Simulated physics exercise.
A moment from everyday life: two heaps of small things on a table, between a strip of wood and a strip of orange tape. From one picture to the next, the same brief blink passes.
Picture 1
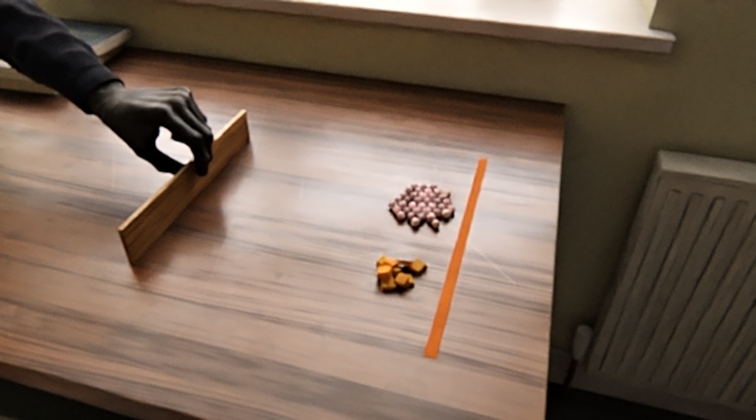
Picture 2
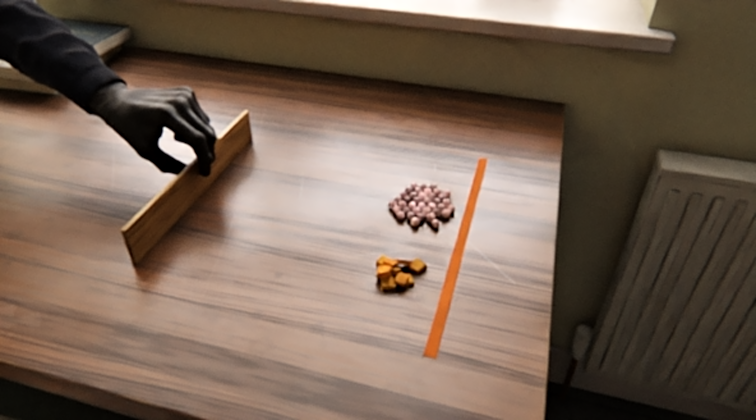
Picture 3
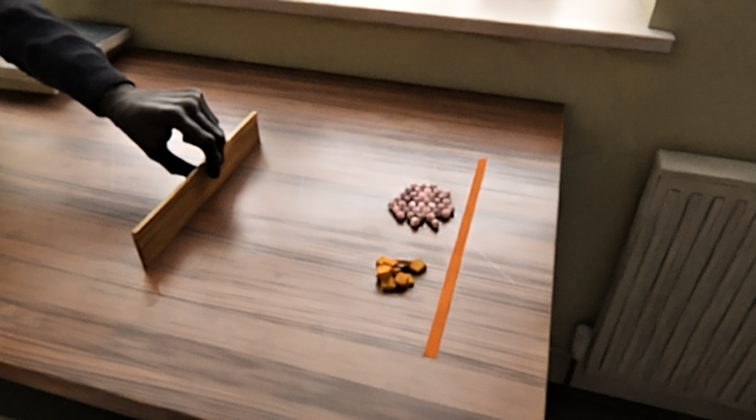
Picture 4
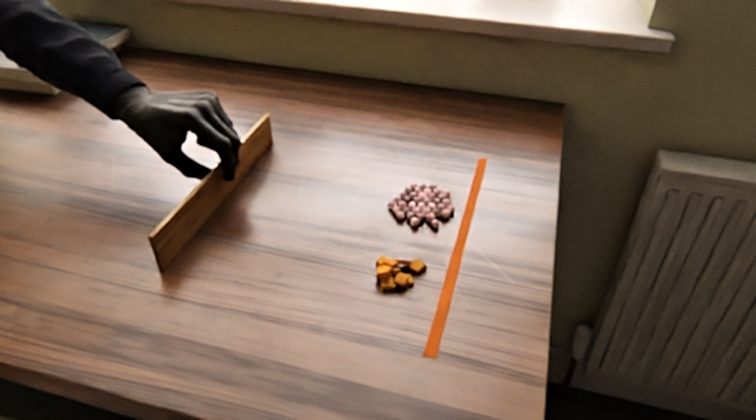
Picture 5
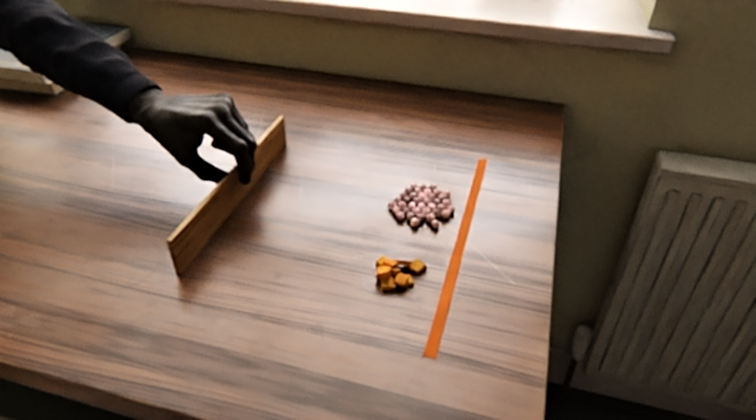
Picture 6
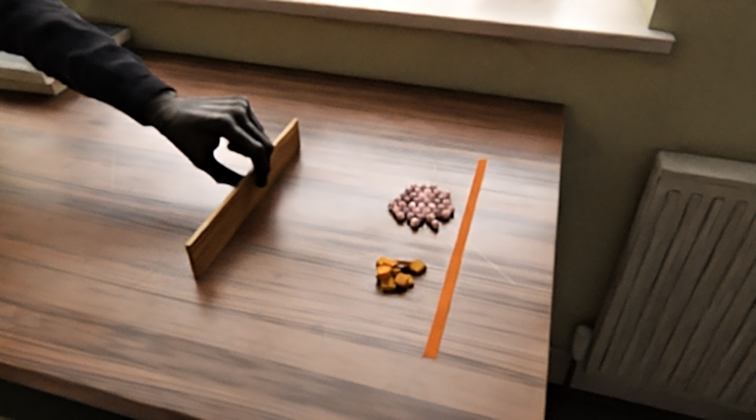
A black-gloved hand holding an upright strip of wood slides it slowly a short way rightward across a brown wood-grain table, seen from above at an angle in a room with a windowsill and white radiator. To the right lie a farther heap of pinkish sugar pearls and a nearer heap of orange-yellow crackers, beside orange tape. Both heaps stay still, untouched, and the camera remains fixed.
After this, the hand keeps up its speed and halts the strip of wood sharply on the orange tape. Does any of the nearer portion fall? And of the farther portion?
Nearer portion: It stays on top. Farther portion: It loses pieces over the edge.
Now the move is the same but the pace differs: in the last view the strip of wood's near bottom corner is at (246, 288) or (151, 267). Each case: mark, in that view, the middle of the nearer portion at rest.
Around (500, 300), then around (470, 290).
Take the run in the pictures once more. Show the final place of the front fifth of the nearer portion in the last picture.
It ends up roughly at (485, 303).
Then, 0.38 s on from there, strip of wood still moving, near (361, 191); nearer portion all on the table, its front near (417, 267); farther portion all on the table, its front near (451, 210).
Then, 0.78 s on from there, strip of wood stopped at the orange tape; nearer portion all on the table, its front near (484, 303); farther portion all on the table, its front near (534, 216).
Then, 1.06 s on from there, strip of wood stopped at the orange tape; nearer portion all on the table, its front near (485, 303); farther portion near half over the edge.
In the end, strip of wood stopped at the orange tape; nearer portion all on the table, its front near (485, 303); farther portion the whole lot over the edge.
